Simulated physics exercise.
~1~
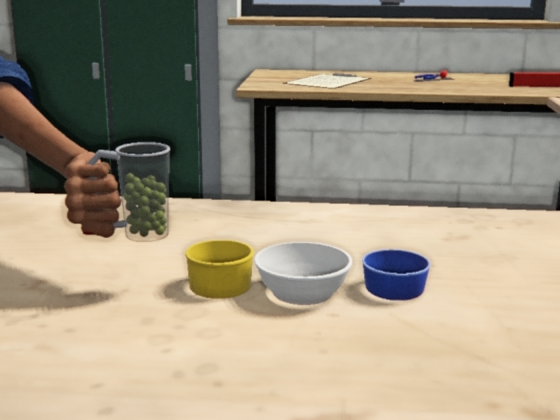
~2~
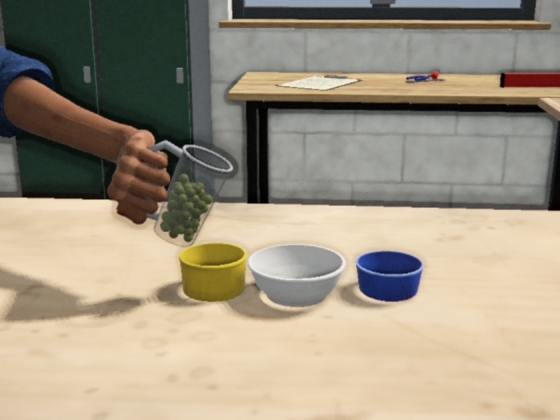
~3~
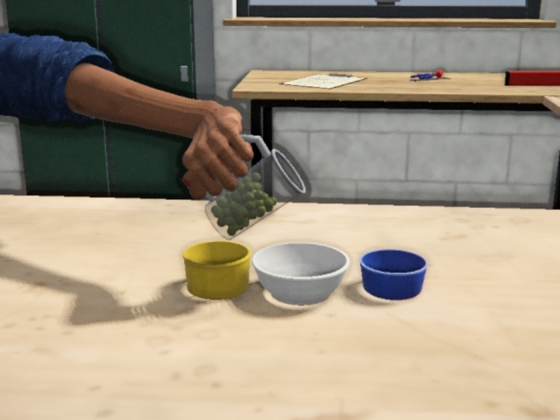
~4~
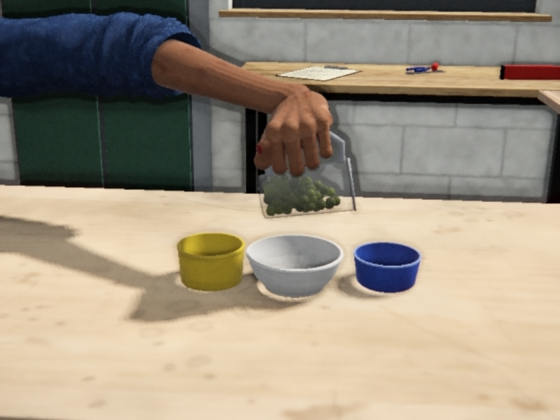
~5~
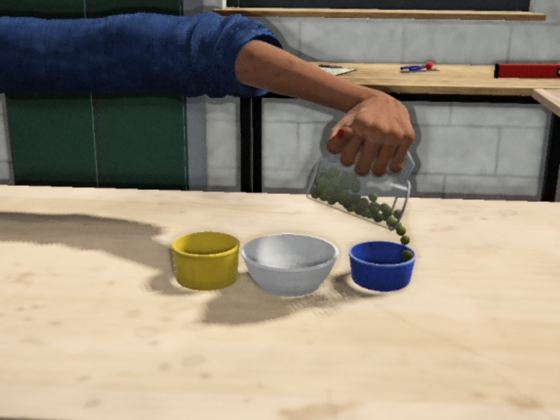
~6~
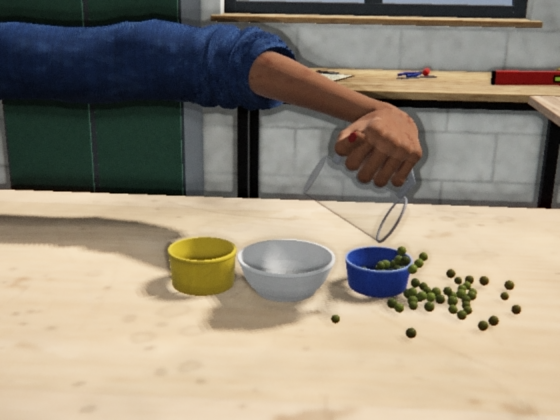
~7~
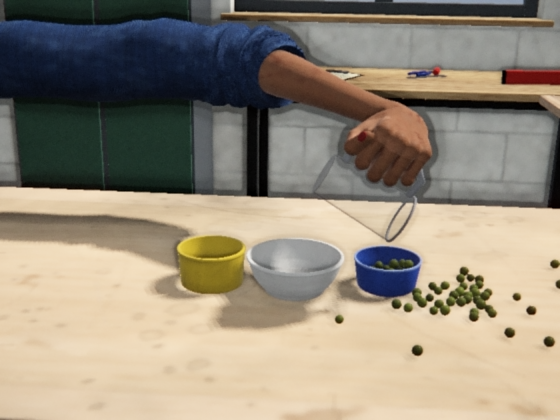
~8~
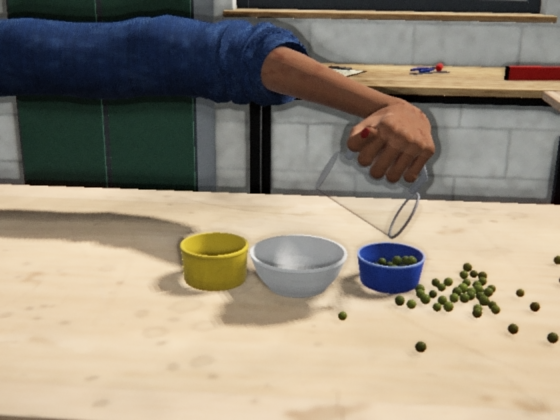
A hand tips a clear cup of olives, filling the blue dish partly and scattering many rightward.
